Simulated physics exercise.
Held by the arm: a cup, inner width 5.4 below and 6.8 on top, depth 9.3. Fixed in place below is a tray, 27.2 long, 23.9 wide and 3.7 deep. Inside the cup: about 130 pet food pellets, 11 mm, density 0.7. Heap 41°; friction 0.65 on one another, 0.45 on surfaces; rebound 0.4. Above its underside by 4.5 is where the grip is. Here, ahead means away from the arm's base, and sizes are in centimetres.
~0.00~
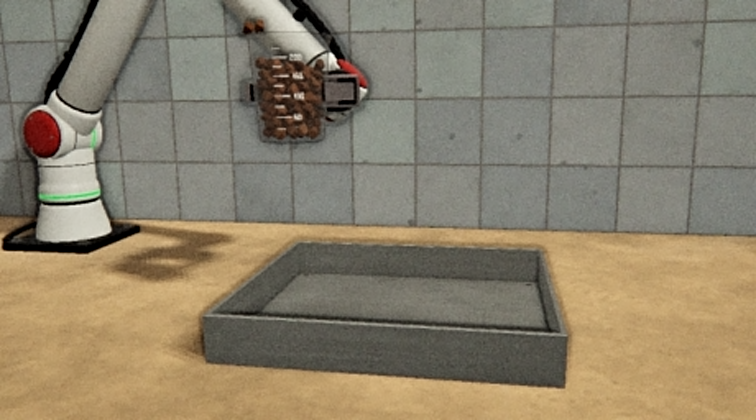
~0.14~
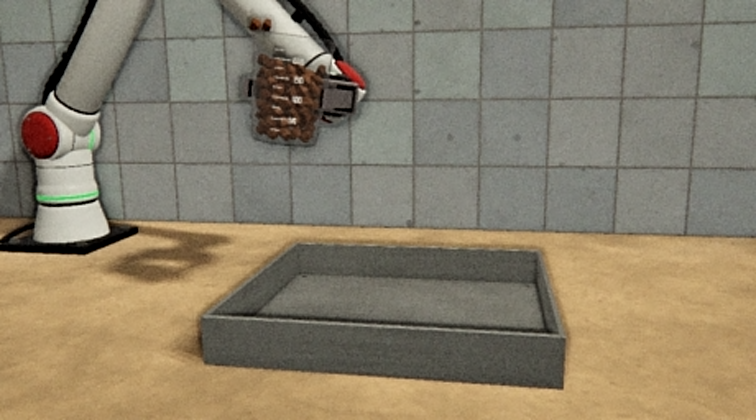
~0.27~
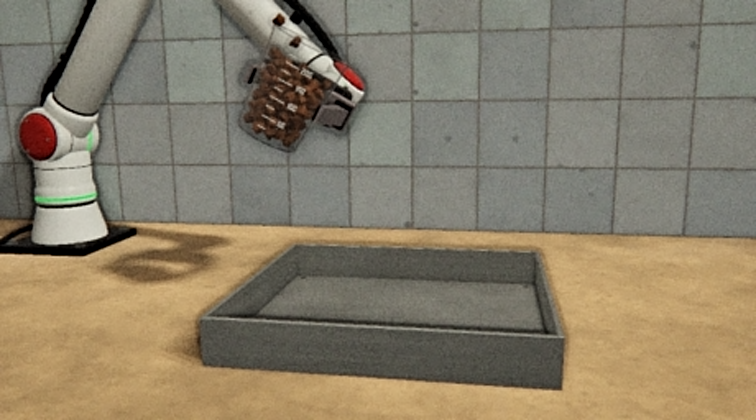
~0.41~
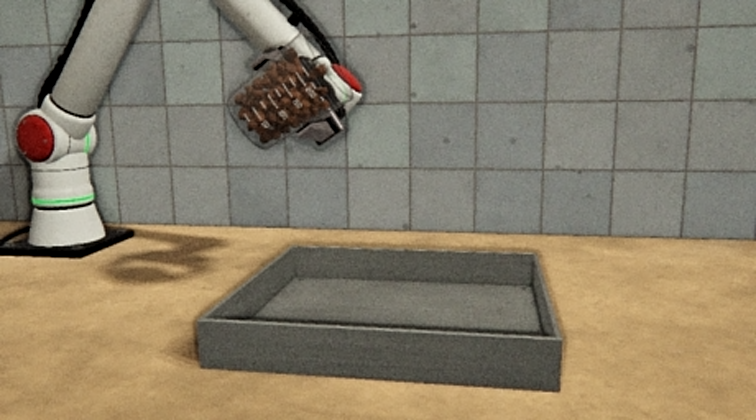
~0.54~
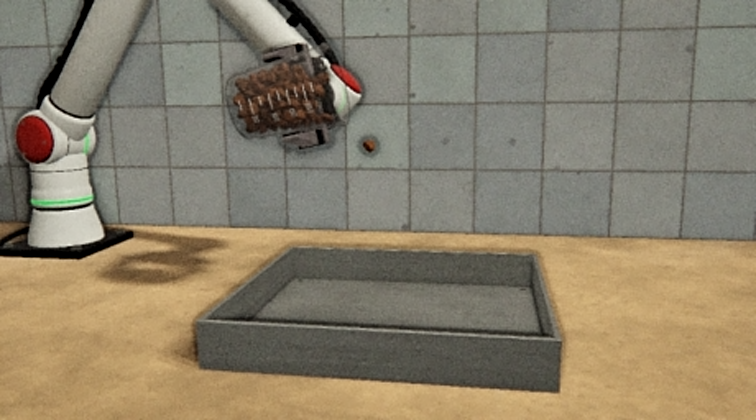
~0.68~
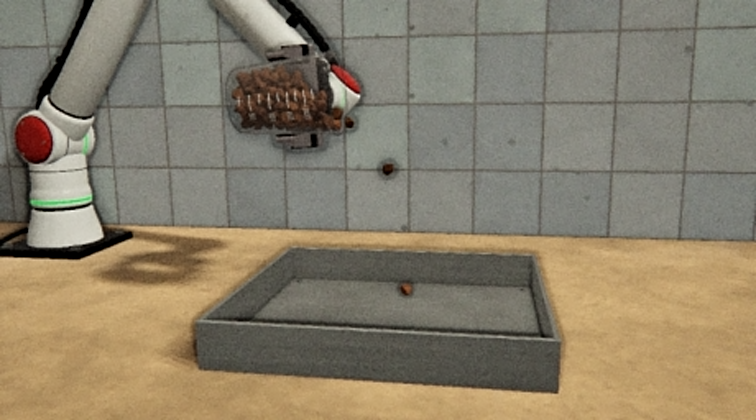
A robot arm tips a clear cup of brown pellets sideways, and a couple drop out.
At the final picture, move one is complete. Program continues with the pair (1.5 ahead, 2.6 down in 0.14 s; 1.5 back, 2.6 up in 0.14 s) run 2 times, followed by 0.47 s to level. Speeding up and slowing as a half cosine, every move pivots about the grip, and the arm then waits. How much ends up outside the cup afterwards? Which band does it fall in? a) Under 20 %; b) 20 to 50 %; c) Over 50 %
(a) Under 20 %.
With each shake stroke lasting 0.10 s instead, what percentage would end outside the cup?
About 10 per cent in that case.
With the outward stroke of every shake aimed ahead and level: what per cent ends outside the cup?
I'd say close to 40 per cent.
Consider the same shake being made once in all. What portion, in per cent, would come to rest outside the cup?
In that case it would be roughly 5 per cent.
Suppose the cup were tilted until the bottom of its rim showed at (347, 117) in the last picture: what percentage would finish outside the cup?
Estimate: About 0 per cent.
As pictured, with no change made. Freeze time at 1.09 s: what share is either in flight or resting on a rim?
0 %.
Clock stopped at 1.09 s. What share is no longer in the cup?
Some 0 per cent.
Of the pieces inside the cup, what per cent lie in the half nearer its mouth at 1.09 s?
40 per cent.
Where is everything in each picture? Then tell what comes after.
In the first frame, cup middle at (291, 90), level; upper third of the load around (289, 74), from x 250 to 320, top at y 25; 131 in the cup.
In the second frame, cup middle at (289, 92), tilted 8° forward; upper third of the load around (286, 75), from x 255 to 320, top at y 25.
In the third frame, cup middle at (288, 93), tilted 30° forward; upper third of the load around (286, 78), from x 250 to 325, top at y 20.
In the fourth frame, cup middle at (287, 95), tilted 56° forward; upper third of the load around (287, 81), from x 240 to 325, top at y 55.
In the fifth frame, cup middle at (286, 97), tilted 78° forward; upper third of the load around (282, 83), from x 240 to 370, top at y 70; 130 in the cup, 1 in flight or on a rim.
In the sixth frame, cup middle at (286, 97), tilted 86° forward; upper third of the load around (272, 86), from x 240 to 405, top at y 70; 129 in the cup, 1 in the tray, 1 in flight or on a rim.
By 1.09 s, tilted 86° forward, highest piece 21 above the table; 128 in the cup, 3 in the tray.
By 1.50 s, tilted 35° forward, highest piece 24 above the table; 126 in the cup, 5 in the tray.
By 1.91 s, level, highest piece 25 above the table; 126 in the cup, 5 in the tray.
By 2.96 s, level, highest piece 25 above the table; 126 in the cup, 5 in the tray.
Final count, 126 in the cup, 5 in the tray. That is 4 % outside the cup.
